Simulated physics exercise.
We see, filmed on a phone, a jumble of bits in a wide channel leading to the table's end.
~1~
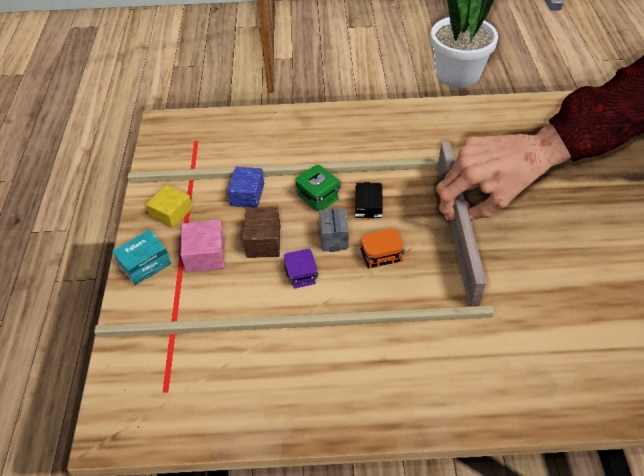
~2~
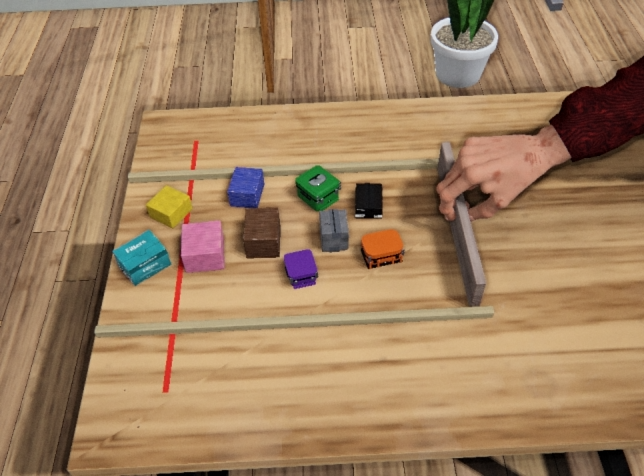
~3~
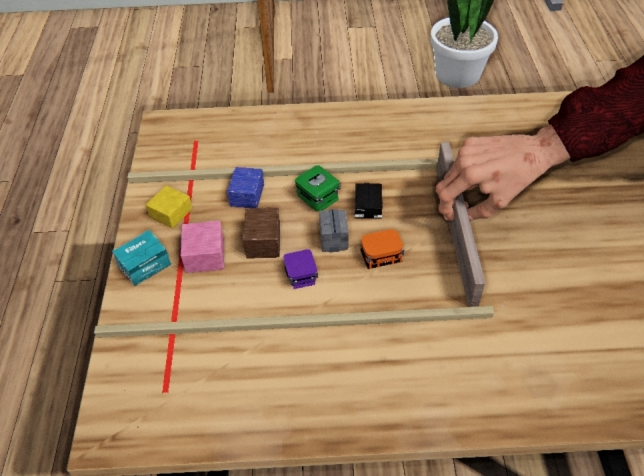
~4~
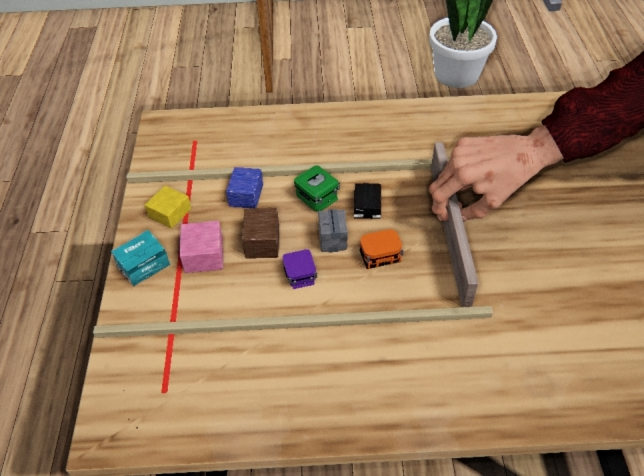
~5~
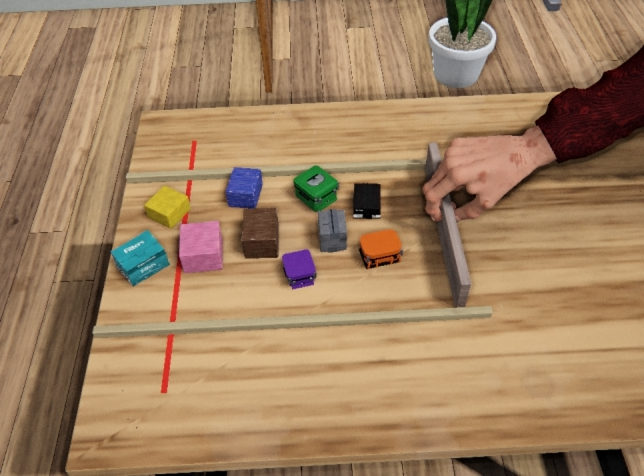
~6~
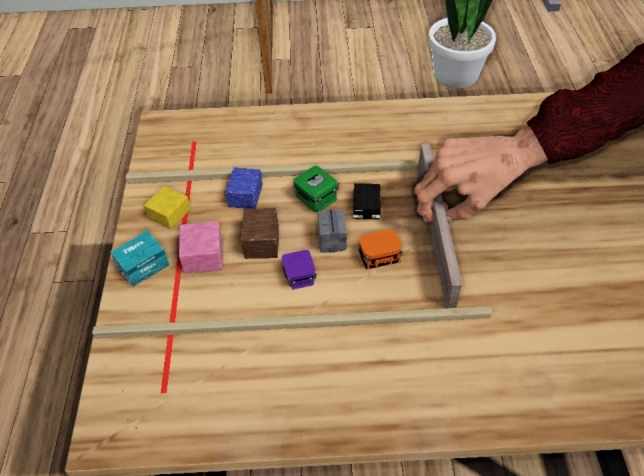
On a light wooden tabletop above a plank floor, seen from above at an angle, two pale strips form a wide channel crossed by a red line near its left end. Turquoise, yellow and pink blocks sit around the line, with blue, brown, green, purple, grey, black and orange pieces to the right. A hand in a dark red sleeve holds a grey board still, then slides it slightly left, touching none of them.
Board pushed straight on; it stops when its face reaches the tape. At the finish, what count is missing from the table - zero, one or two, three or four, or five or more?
Missing: Three or four.
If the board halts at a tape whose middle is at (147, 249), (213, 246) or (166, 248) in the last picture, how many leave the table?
Going through them in order, you'd see 6, 1 and 3.
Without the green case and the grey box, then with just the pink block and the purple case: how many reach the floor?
You'd get 1 in the first case and 2 in the second one.
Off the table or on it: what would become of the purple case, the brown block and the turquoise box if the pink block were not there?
Purple case: Still there; brown block: Still there; turquoise box: Over the edge.
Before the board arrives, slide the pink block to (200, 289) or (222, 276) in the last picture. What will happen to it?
Place by place, it holds its place, then holds its place.
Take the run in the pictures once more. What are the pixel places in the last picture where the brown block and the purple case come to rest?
Look around (125, 241) for the first and around (159, 289) for the second.
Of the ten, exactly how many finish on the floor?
Tally: 3.
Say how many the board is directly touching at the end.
The count in contact is 4.
Soon after, none off yet; turquoise box at rest near (140, 258); yellow block at rest near (168, 207); pink block at rest near (201, 247).
After that, none off yet; turquoise box displaced a little near (118, 263); yellow block moving near (161, 210); pink block displaced about its own width near (164, 260).
In the end, the number that fall off is three or four; gone, blue block, pink block and turquoise box.
